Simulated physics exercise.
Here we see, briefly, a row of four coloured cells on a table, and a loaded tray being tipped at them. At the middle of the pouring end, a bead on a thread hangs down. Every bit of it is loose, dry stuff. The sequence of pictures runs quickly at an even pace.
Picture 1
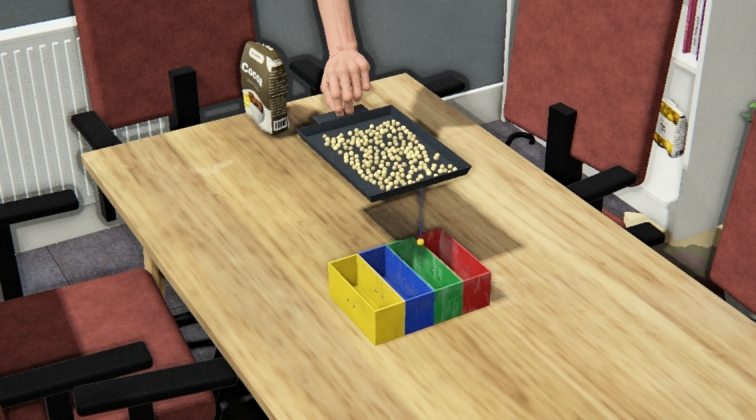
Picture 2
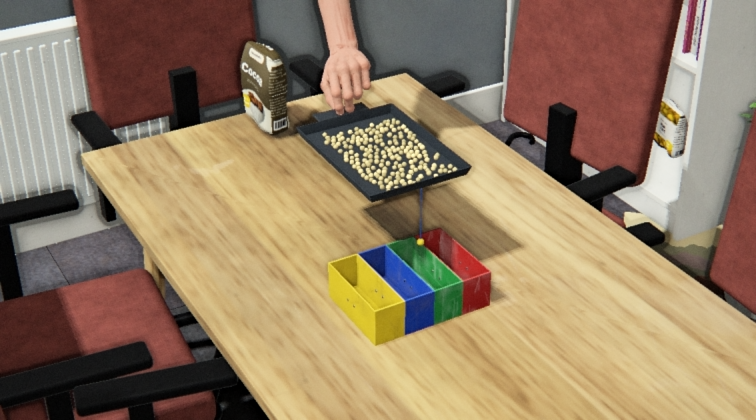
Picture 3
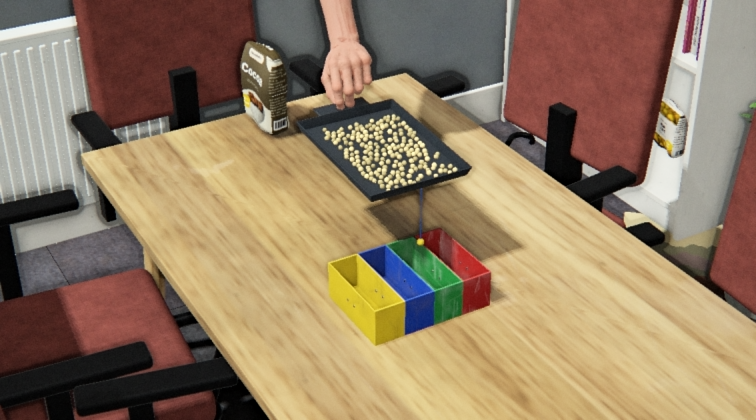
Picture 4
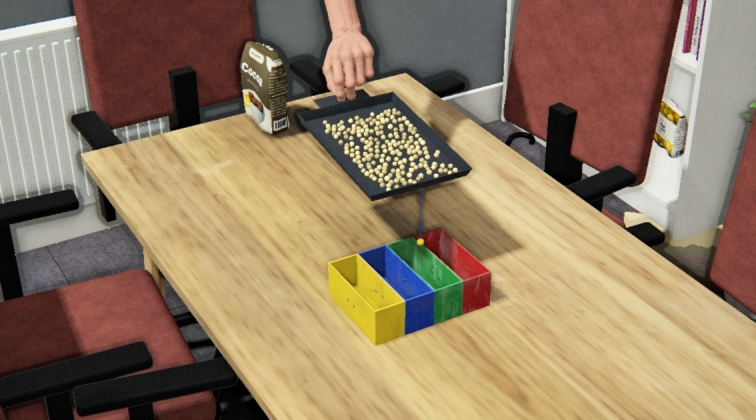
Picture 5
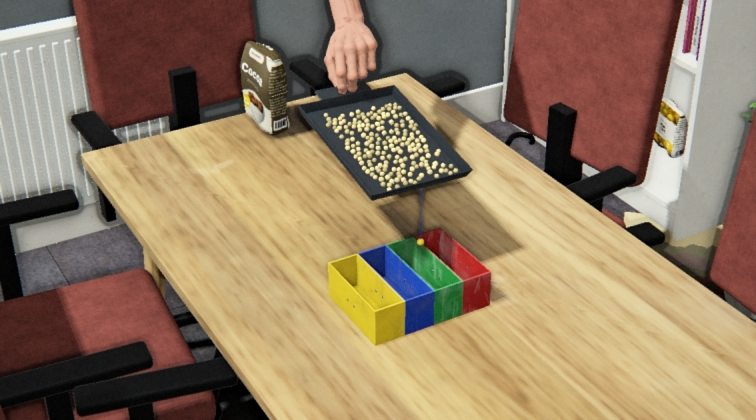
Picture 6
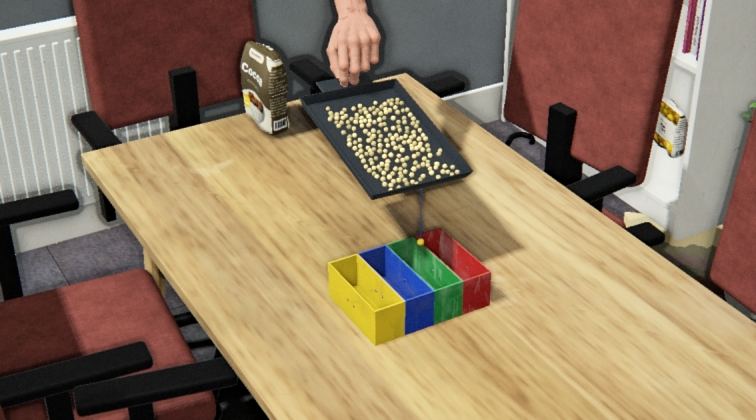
A hand reaching in from the top grips a dark tray of pale soya beans and gradually tilts it, raising the handle end slightly while the beans stay spread across it. Seen from above at an angle, a wooden table stands among red chairs, with a brown-and-white package behind. Below the tray, a small bead hangs above yellow, blue, green and red cells, and the view stays still.
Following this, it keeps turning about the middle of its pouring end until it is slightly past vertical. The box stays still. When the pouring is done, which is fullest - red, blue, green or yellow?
Fullest: The red cell.
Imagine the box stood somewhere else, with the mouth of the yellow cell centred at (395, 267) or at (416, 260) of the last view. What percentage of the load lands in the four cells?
First case around 100 %, second case around 100 %.
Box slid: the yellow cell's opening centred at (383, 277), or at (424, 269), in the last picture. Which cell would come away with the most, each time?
So it would be that red cell first and the green cell after that.
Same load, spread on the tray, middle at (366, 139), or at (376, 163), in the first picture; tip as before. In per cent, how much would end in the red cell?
It would be roughly 40 per cent for the first and roughly 30 per cent for the second.
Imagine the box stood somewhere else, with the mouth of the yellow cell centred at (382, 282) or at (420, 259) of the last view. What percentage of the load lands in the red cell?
It would be roughly 40 per cent, followed by roughly 0 per cent.
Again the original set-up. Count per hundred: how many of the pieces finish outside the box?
50 %.
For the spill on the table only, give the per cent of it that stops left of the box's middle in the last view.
Close to 0 per cent.
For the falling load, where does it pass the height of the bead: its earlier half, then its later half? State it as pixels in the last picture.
It goes through near (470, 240) first, then near (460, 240).
Shortly afterwards, tray tipped steeply; all but a few on the tray; only a few in the red cell; only a few in the green cell; only a few falling or outside the box.
Next, tray tipped past a quarter turn; only a few on the tray; near a third in the red cell; a little in the green cell; only a few in the blue cell; near half falling or outside the box.
Some moments later, tray tipped past a quarter turn; near a third in the red cell; a little in the green cell; only a few in the blue cell; near half falling or outside the box.
In the end, tray tipped past a quarter turn; near a third in the red cell; a little in the green cell; only a few in the blue cell; none at all in the yellow cell; near half outside the box.
